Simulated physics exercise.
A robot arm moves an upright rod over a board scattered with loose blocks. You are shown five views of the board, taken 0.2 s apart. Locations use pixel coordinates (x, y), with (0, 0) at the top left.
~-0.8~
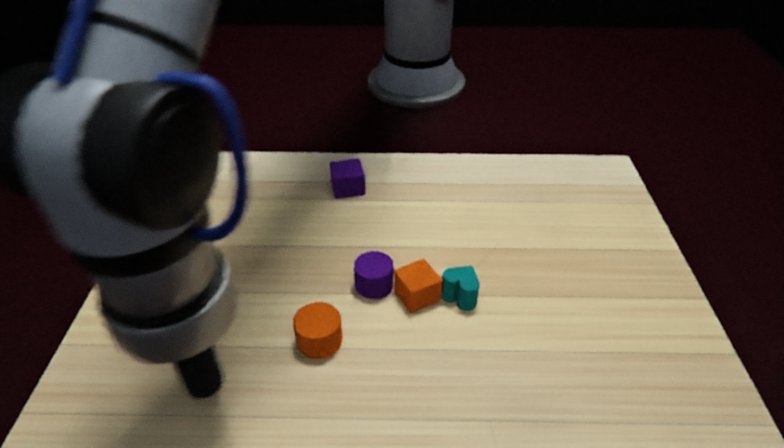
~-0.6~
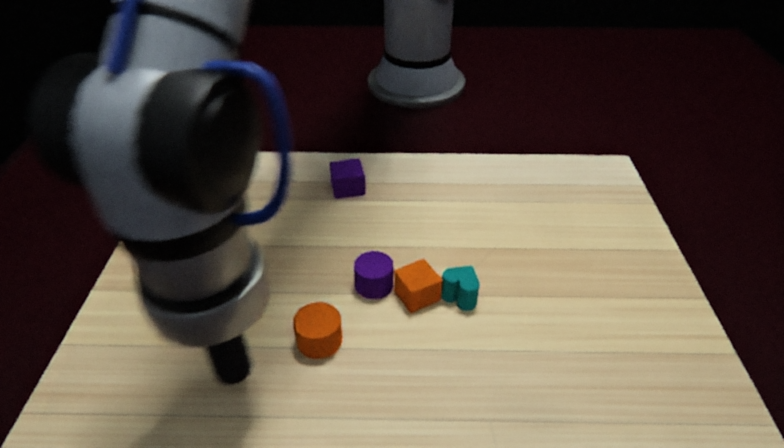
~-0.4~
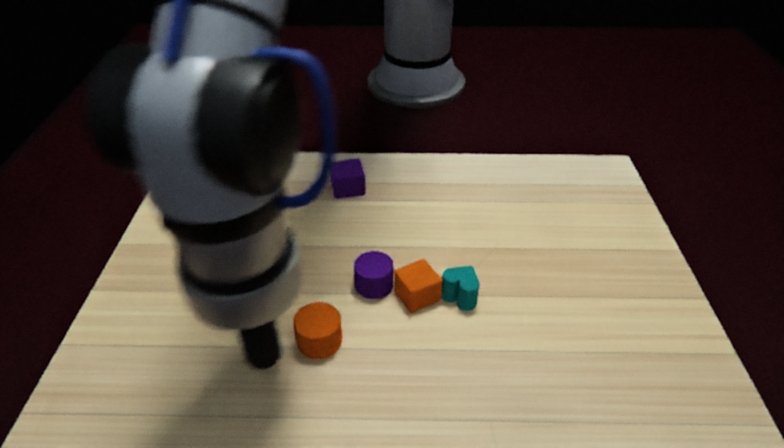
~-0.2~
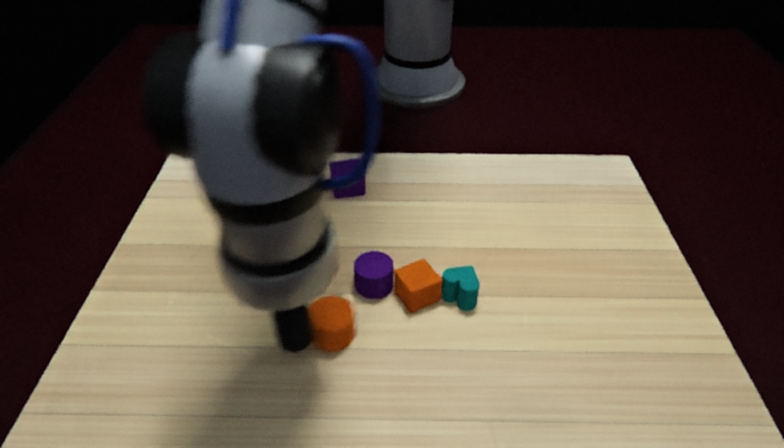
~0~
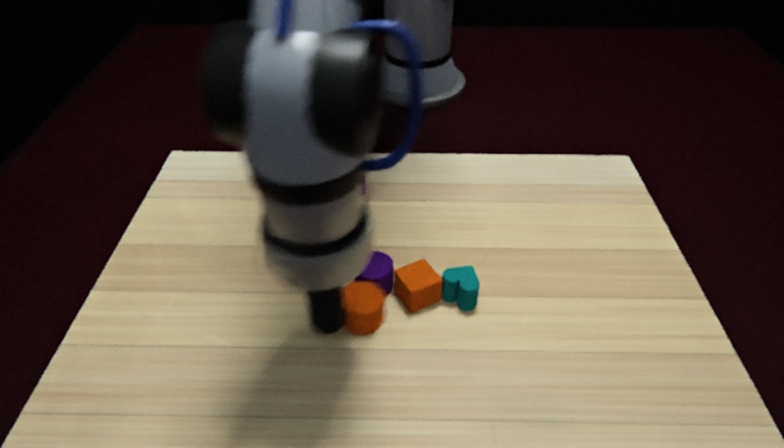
We see a robot arm sweep its dark rod rightward and away across a wooden board, reaching an orange cylinder and pushing it toward a purple cylinder, while an orange block and a turquoise heart-shaped block stay still.
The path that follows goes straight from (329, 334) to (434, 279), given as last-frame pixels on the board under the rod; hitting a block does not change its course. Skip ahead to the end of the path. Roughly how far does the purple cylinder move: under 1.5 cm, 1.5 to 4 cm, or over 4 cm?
Its displacement is between 1.5 and 4 cm.
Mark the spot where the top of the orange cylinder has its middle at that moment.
About (467, 248).
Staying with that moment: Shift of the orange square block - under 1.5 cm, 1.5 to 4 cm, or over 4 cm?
Over 4 cm.
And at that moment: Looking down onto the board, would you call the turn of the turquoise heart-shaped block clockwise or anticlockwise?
Turns clockwise.
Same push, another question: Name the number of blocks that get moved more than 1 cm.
A group of three or more is moved.
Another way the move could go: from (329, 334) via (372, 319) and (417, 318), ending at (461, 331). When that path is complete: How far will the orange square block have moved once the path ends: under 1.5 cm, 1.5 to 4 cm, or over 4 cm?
The answer here is over 4 cm.
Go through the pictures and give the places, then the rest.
The first picture shows tip of the rod (205, 384), middles of tops, orange cylinder (317, 319), purple cylinder (374, 264), orange square block (418, 274), turquoise heart-shaped block (463, 276).
The second picture shows rod (234, 371), nothing pushed.
The third picture shows rod (264, 356), nothing pushed.
The fourth picture shows rod (296, 340), orange cylinder (331, 312).
The fifth picture shows rod (328, 323), orange cylinder (362, 297), purple cylinder (374, 264), orange square block (418, 274), turquoise heart-shaped block (463, 276).
On the path given first. One third of the way, rod (366, 302); orange cylinder (399, 278); purple cylinder (385, 250); orange square block (436, 267), turned 15° clockwise; turquoise heart-shaped block (477, 275).
Two thirds of the way, rod (402, 284); orange cylinder (434, 260); purple cylinder (387, 247); orange square block (470, 252), turned 20° clockwise; turquoise heart-shaped block (505, 272), turned 65° clockwise.
At the end, rod (435, 268); orange cylinder (467, 248); purple cylinder (387, 247); orange square block (503, 241), turned 15° clockwise; turquoise heart-shaped block (507, 272), turned 75° clockwise.
